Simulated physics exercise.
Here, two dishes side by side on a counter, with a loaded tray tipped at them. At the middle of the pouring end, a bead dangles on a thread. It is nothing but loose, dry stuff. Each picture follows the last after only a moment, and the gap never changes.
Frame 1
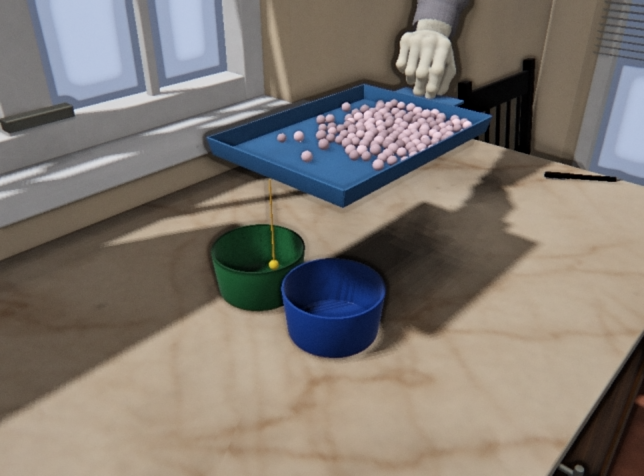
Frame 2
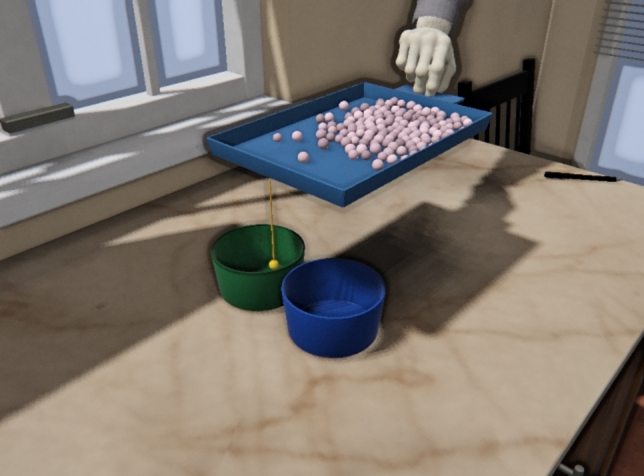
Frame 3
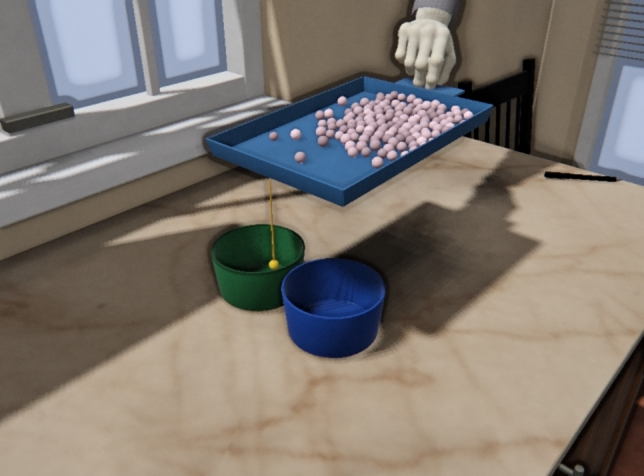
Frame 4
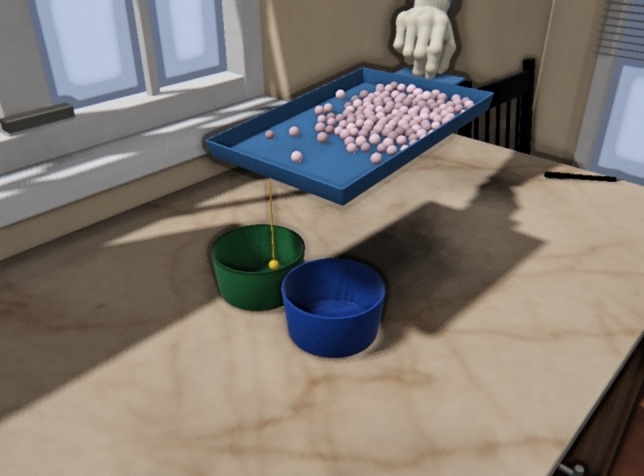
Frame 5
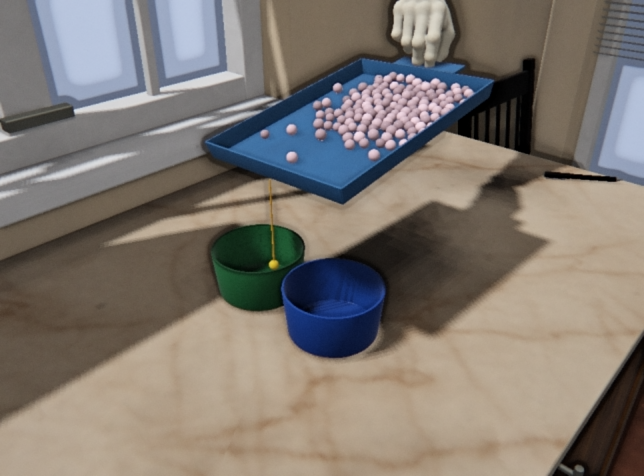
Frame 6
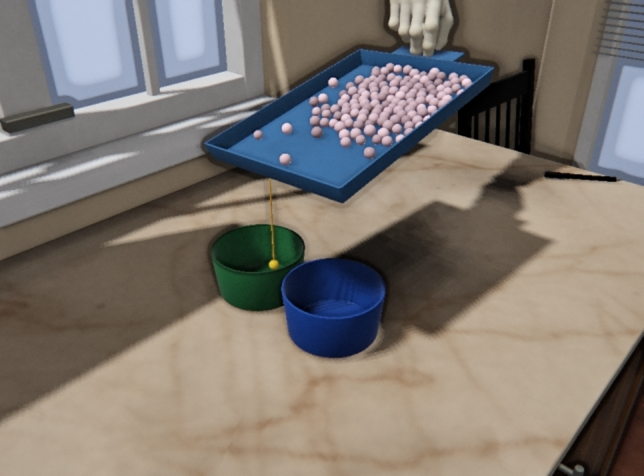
A pale hand raising the far end of a blue tray of pink pearls above green and blue dishes, a few pearls shifting.
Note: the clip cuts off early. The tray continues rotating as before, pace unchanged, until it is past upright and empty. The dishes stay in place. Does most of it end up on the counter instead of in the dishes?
Yes, most of it lands on the counter.
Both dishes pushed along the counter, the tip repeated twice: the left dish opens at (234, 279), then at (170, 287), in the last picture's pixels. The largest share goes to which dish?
In the first try it's the one on the left, and in the second it's the one on the left.
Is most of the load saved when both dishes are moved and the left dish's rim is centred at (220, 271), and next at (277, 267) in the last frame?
Held in all, by try: A larger portion, then a smaller portion.
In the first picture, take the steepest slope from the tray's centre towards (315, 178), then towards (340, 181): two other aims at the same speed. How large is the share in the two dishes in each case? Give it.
Close to 0 percent first and close to 30 percent second.
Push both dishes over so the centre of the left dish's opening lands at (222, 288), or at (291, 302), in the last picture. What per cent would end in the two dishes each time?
In the first position around 60 percent, in the second around 10 percent.
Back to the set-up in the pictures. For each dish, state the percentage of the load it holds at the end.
Left dish 0 per cent; right dish 0 per cent.
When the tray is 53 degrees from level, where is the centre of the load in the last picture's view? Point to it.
Near (258, 145).
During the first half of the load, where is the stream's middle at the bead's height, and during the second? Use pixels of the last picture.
Half one: (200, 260), half two: (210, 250).
Just after the last frame, tray tipped steeply; the larger part on the tray; about a tenth outside both; just a few in the air.
A moment on, tray tipped right over; roughly a third on the tray; roughly a third outside both; roughly a quarter in the air.
Further on, tray tipped past a quarter turn; every one outside both.
When it is over, tray tipped past a quarter turn; not one in the right dish; not one in the left dish; every one outside both.
